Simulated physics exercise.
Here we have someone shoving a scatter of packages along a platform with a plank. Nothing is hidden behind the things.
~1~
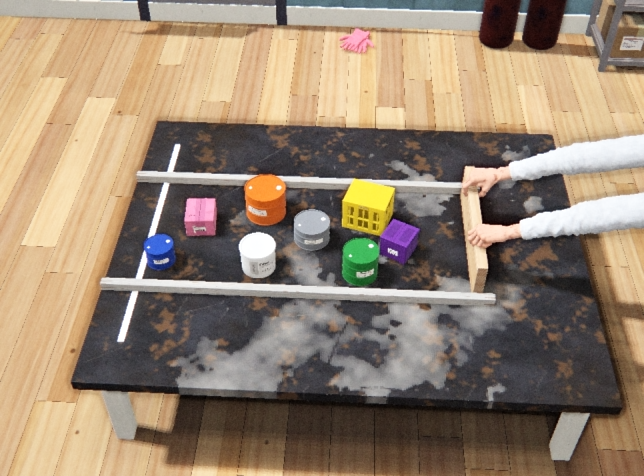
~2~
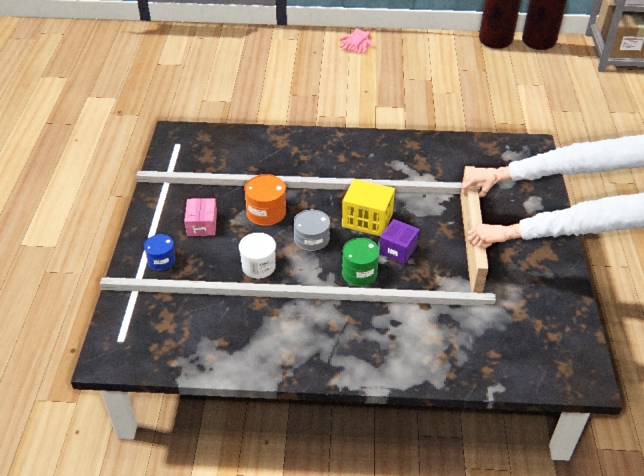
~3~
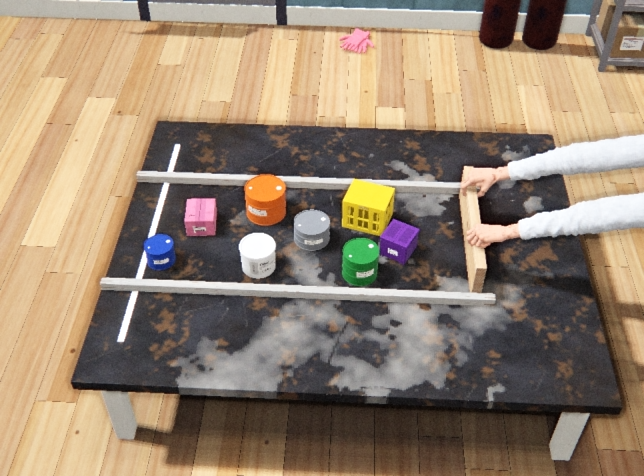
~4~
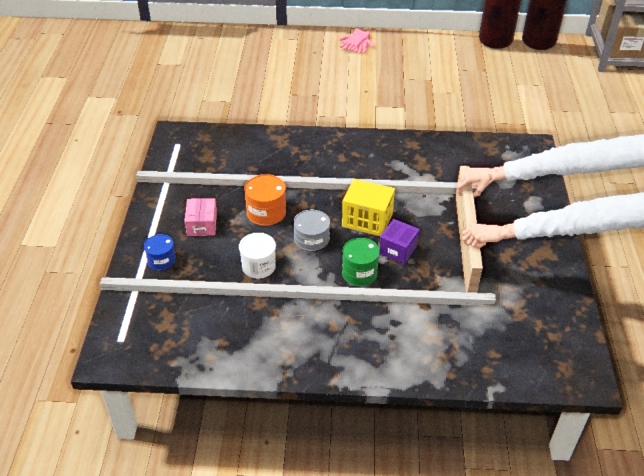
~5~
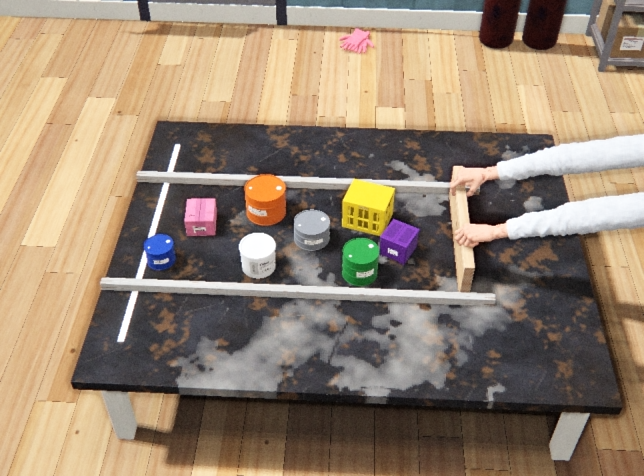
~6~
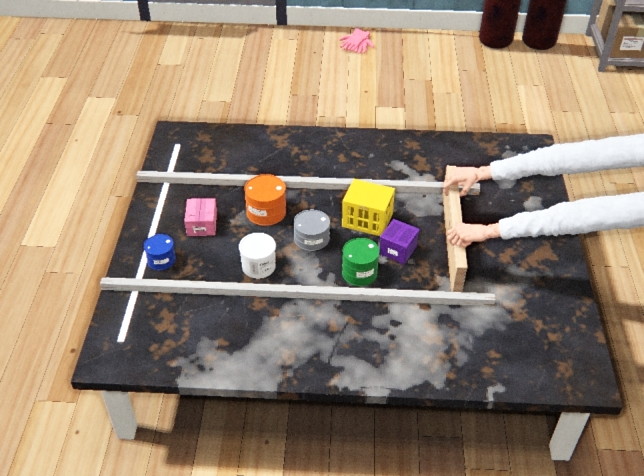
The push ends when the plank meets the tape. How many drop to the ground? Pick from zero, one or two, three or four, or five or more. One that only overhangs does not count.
As it turns out, the number that fall off is five or more.
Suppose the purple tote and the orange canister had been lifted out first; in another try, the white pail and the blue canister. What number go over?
First 3, then 3.
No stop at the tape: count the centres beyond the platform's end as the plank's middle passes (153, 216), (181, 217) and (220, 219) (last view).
It would be 5, 3 and 0.
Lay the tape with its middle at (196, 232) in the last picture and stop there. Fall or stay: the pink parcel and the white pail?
The pink parcel comes down, the white pail survives.
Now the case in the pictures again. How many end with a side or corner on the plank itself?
3 of them.
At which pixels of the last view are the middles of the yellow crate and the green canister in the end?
The yellow crate stops around (133, 202); the green canister around (123, 253).
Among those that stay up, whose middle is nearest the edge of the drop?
The yellow crate.
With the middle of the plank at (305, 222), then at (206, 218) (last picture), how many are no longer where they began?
At the one place 6, at the other 8.
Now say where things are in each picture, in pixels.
The first frame shows blue canister (160, 252); pink parcel (201, 217); orange canister (266, 200); plank (473, 229); tape (153, 231).
The second frame shows pink parcel (201, 217); yellow crate (368, 208).
The third frame shows orange canister (266, 200); plank (472, 229).
The fourth frame shows blue canister (160, 252); green canister (360, 262).
The fifth frame shows pink parcel (201, 217); grey canister (312, 230).
The sixth frame shows blue canister (160, 252); pink parcel (201, 217); orange canister (266, 200); plank (454, 228); tape (153, 231).
Early on, none off yet; blue canister at rest near (160, 252); pink parcel at rest near (201, 217); orange canister at rest near (266, 200).
Finally, the number that fall off is five or more; lost, grey canister, white pail, orange canister, pink parcel and blue canister.
